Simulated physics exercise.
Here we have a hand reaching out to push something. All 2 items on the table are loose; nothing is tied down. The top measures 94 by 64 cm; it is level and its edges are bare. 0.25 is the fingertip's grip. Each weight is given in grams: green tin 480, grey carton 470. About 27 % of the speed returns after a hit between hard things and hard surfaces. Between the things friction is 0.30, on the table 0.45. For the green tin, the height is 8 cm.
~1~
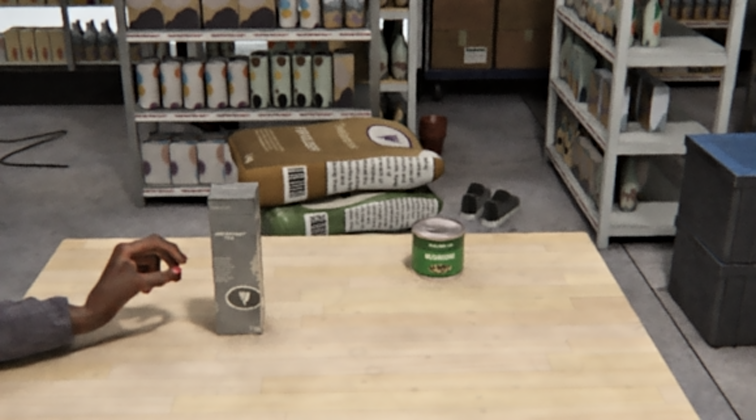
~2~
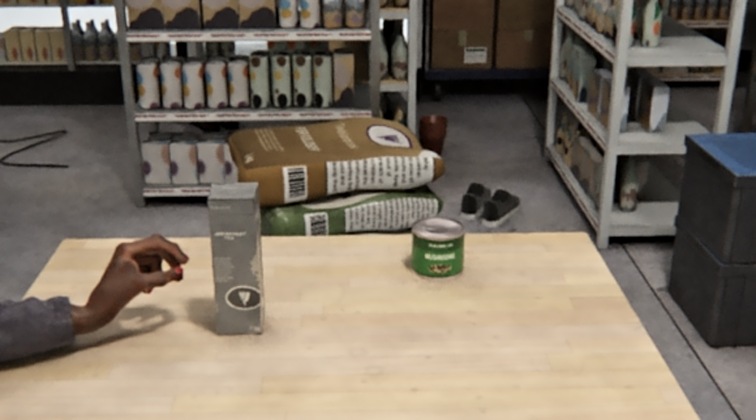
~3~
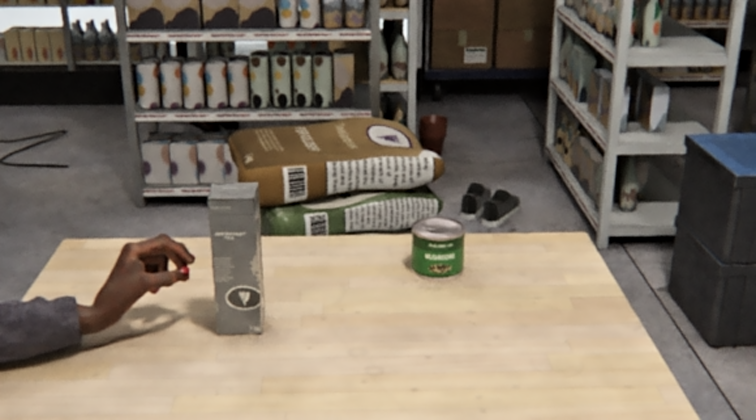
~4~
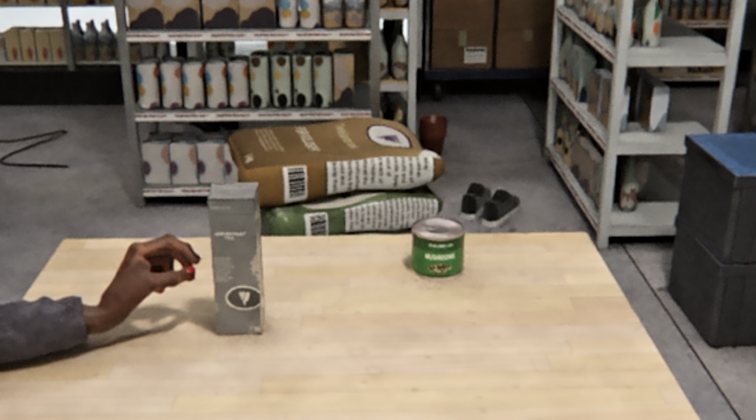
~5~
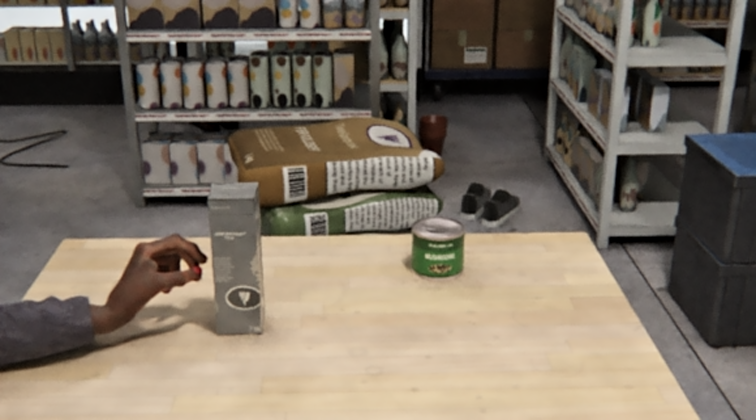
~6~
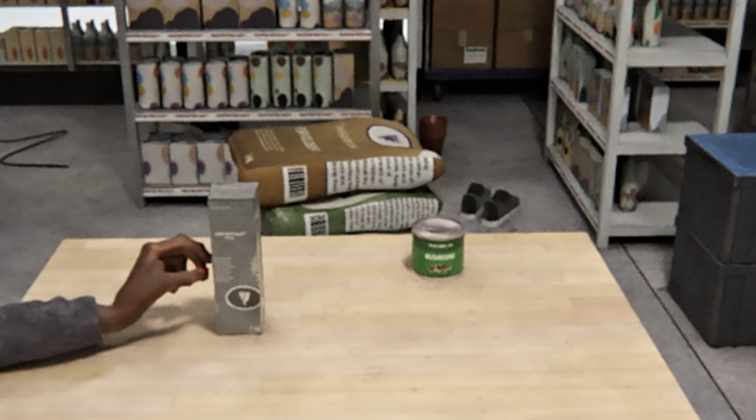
A hand with pinched fingers crept slowly to the right across a wooden table toward a tall grey carton, while the carton and a small green tin farther right stayed still.
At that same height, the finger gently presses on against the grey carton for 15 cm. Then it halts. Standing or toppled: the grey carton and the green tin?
Grey carton: Toppled, green tin: Standing.
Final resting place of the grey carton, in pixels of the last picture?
It ends up at about (347, 303).
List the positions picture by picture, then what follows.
The first frame shows finger moved 0 cm; grey carton (238, 260); green tin (438, 248).
The second frame shows finger moved 0 cm; grey carton (238, 260); green tin (438, 248).
The third frame shows finger moved 1 cm; grey carton (238, 260); green tin (438, 248).
The fourth frame shows finger moved 2 cm; grey carton (238, 260); green tin (438, 248).
The fifth frame shows finger moved 3 cm; grey carton (238, 260); green tin (438, 248).
The sixth frame shows finger moved 4 cm; grey carton (238, 260); green tin (438, 248).
Then, 0.40 s after the last picture, finger moved 7 cm; grey carton leaning 14° near (259, 256).
Then, 0.80 s after the last picture, finger moved 10 cm; grey carton leaning 73° near (328, 285).
Then, 0.90 s after the last picture, finger moved 11 cm; grey carton on its side near (345, 300).
Then, 1.30 s after the last picture, finger moved 14 cm; grey carton on its side near (347, 303).
At rest, tipped over on the table, grey carton; green tin in place, give or take 5 cm. Seen from the same camera at the end, grey carton near (347, 303), green tin near (438, 248).
